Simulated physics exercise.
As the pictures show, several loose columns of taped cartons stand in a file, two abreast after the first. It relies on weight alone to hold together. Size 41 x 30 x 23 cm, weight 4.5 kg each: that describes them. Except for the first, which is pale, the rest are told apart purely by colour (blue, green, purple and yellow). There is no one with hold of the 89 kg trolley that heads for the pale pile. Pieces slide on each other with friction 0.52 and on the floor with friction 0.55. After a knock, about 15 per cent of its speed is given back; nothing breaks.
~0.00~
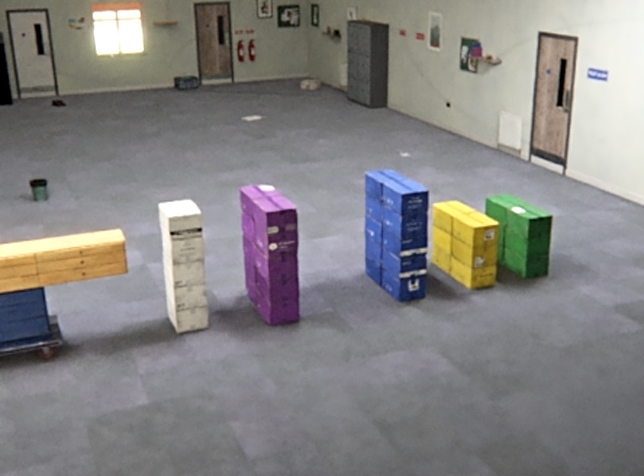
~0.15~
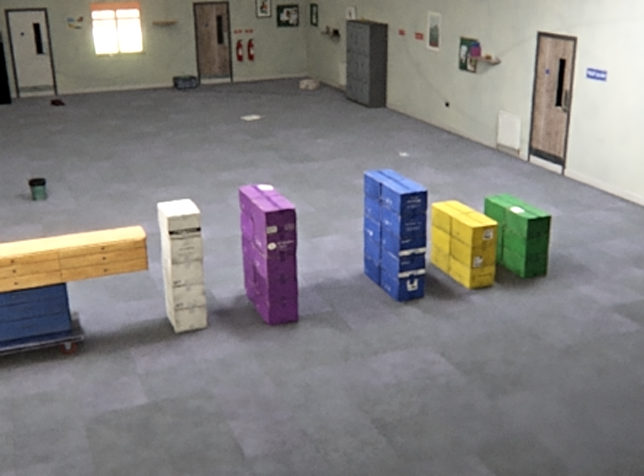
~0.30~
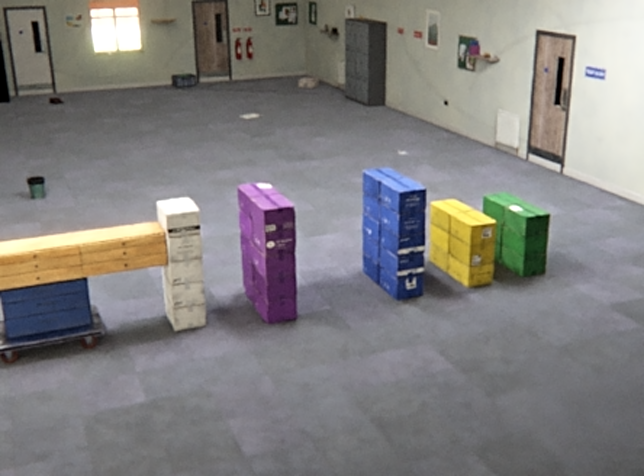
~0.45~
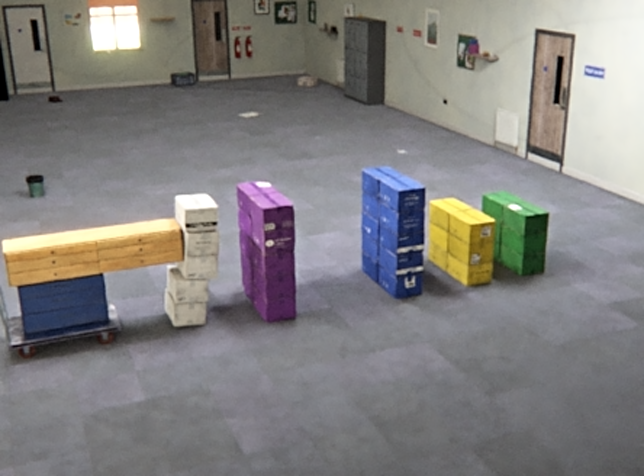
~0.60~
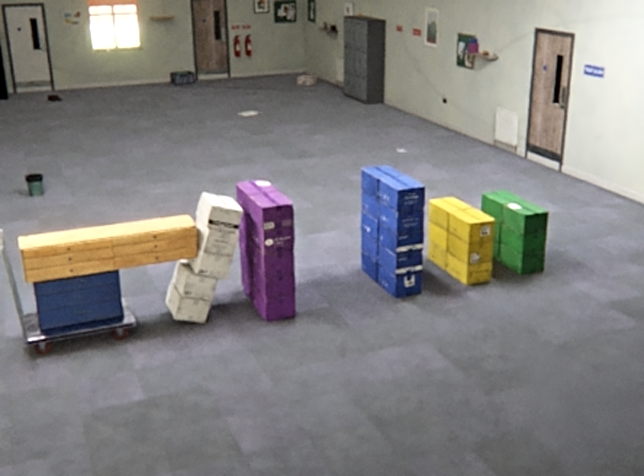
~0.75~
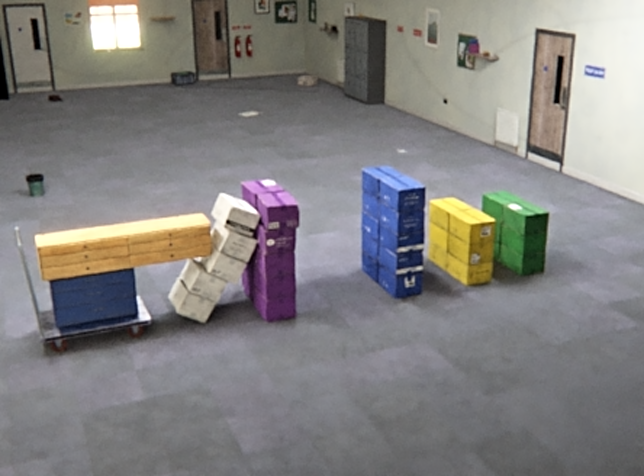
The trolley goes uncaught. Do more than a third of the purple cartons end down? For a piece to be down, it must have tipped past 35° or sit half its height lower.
Yes.
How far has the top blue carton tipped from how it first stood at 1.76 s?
About 0 degrees.
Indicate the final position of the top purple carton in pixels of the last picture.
Look near (376, 255) in the final frame.
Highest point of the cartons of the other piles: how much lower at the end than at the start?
I'd put it at around 0 cm.
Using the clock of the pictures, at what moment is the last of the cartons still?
Roughly 4.5 s.
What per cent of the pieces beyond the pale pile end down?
Roughly 30 percent.
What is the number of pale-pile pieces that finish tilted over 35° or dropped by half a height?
I count 5 of the pale pieces.
After 1.28 s, 5 of the pale pile down; none of the 10 purple cartons down (0 of 32 in all colours); top purple carton 22° from how it stood.
After 1.76 s, 5 of the pale pile down; 10 of the 10 purple cartons down (10 of 32 in all colours); top purple carton 49° from how it stood, 52 cm lower.
In the end (4.7 s), 5 of the pale pile down; 10 of the 10 purple cartons down (10 of 32 in all colours); top purple carton 61 cm lower; top blue carton 29 mm from its place. That is 100 per cent. From the last view, middles, top purple carton near (376, 255), top blue carton near (405, 194).
